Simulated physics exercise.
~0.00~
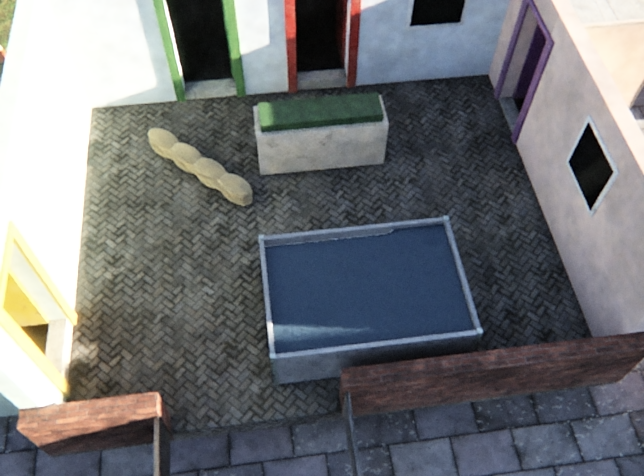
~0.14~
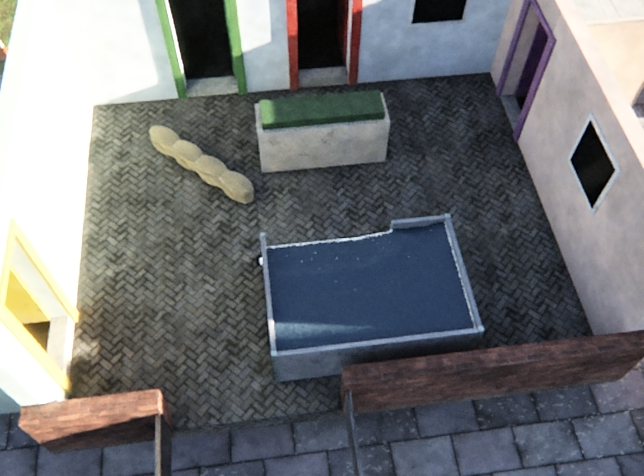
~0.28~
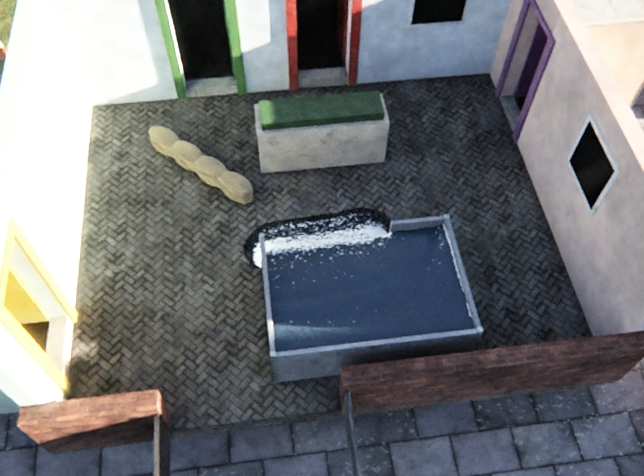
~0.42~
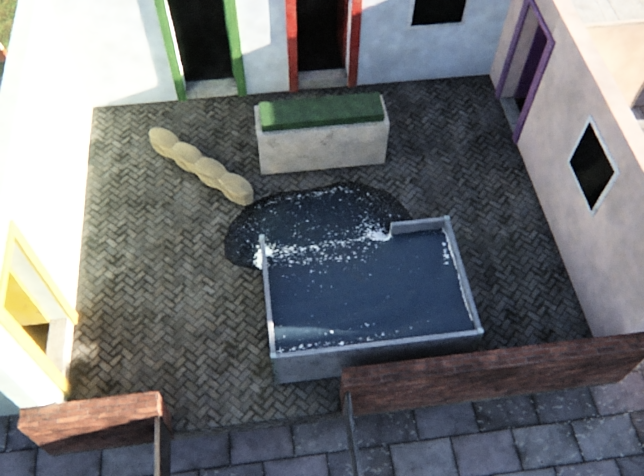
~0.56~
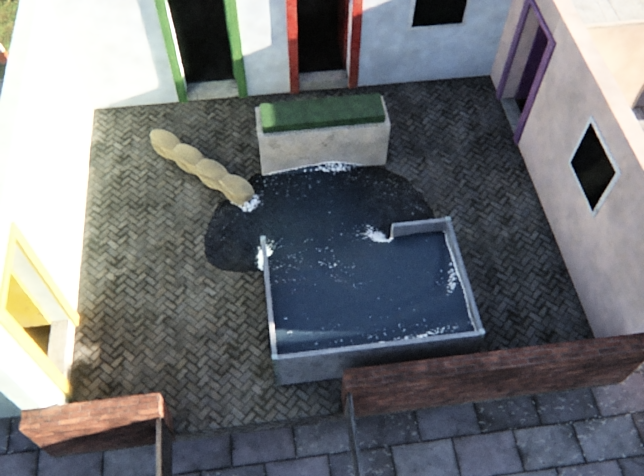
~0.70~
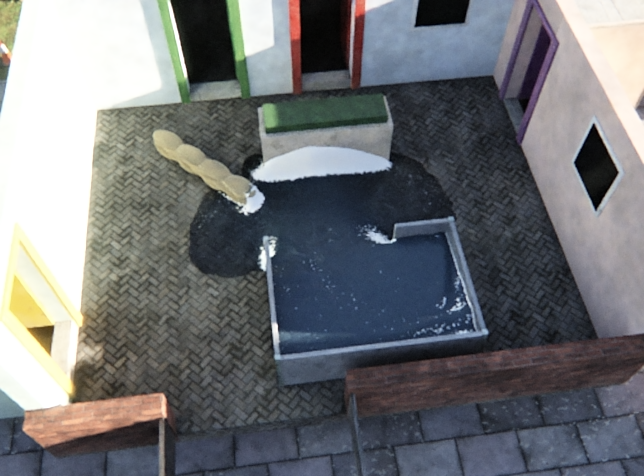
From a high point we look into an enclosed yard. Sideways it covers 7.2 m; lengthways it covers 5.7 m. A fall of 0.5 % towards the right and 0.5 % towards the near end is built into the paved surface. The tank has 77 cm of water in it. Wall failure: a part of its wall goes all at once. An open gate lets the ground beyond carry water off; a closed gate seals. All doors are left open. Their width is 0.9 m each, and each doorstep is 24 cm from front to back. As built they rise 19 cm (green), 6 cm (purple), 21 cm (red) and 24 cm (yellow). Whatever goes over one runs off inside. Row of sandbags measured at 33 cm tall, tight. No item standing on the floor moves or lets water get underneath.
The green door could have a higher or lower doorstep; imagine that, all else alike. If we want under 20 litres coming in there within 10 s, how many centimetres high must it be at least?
About 19.5 centimetres.
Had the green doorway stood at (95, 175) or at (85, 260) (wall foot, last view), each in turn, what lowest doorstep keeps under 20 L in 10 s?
You'd want about 14.5 cm there first, then about 11.5 cm.
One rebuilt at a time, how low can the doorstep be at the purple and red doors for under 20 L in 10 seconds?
About 14.0 cm at purple and about 7.5 cm at red.
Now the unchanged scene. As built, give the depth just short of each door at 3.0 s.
Lab note, cm: Green 19; purple 15; red 2; yellow 0.
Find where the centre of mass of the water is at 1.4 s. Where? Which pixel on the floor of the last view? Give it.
(343, 257).
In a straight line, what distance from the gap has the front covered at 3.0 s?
5.2 m.
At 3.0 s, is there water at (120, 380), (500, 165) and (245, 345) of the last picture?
In order: Untouched, soaked, untouched.
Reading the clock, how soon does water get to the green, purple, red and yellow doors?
Green at 1.4 s, purple at 1.6 s, red at 2.8 s and yellow at 3.2 s.
After 1.4 s water covers 25 % of the floor, deepest (56 cm) near (305, 192); it has not reached the green door.
After 3.0 s water covers 65 % of the floor, deepest (30 cm) near (107, 113); 19 cm at the green door, 20 litres in over its 19 cm doorstep.
After 10.0 s water covers 95 % of the floor, deepest (14 cm) near (489, 87); 6 cm at the green door, 22 litres in over its 19 cm doorstep.
At the green door as built, the water arrived by 1.5 s and peaked near 28 cm at 2.2 s.
Run again over the same 10 s with other heights there, 43 litres in over 16 cm, 12 litres over 21.5 cm. The limit of 20 litres is kept from about 19.5 cm up.
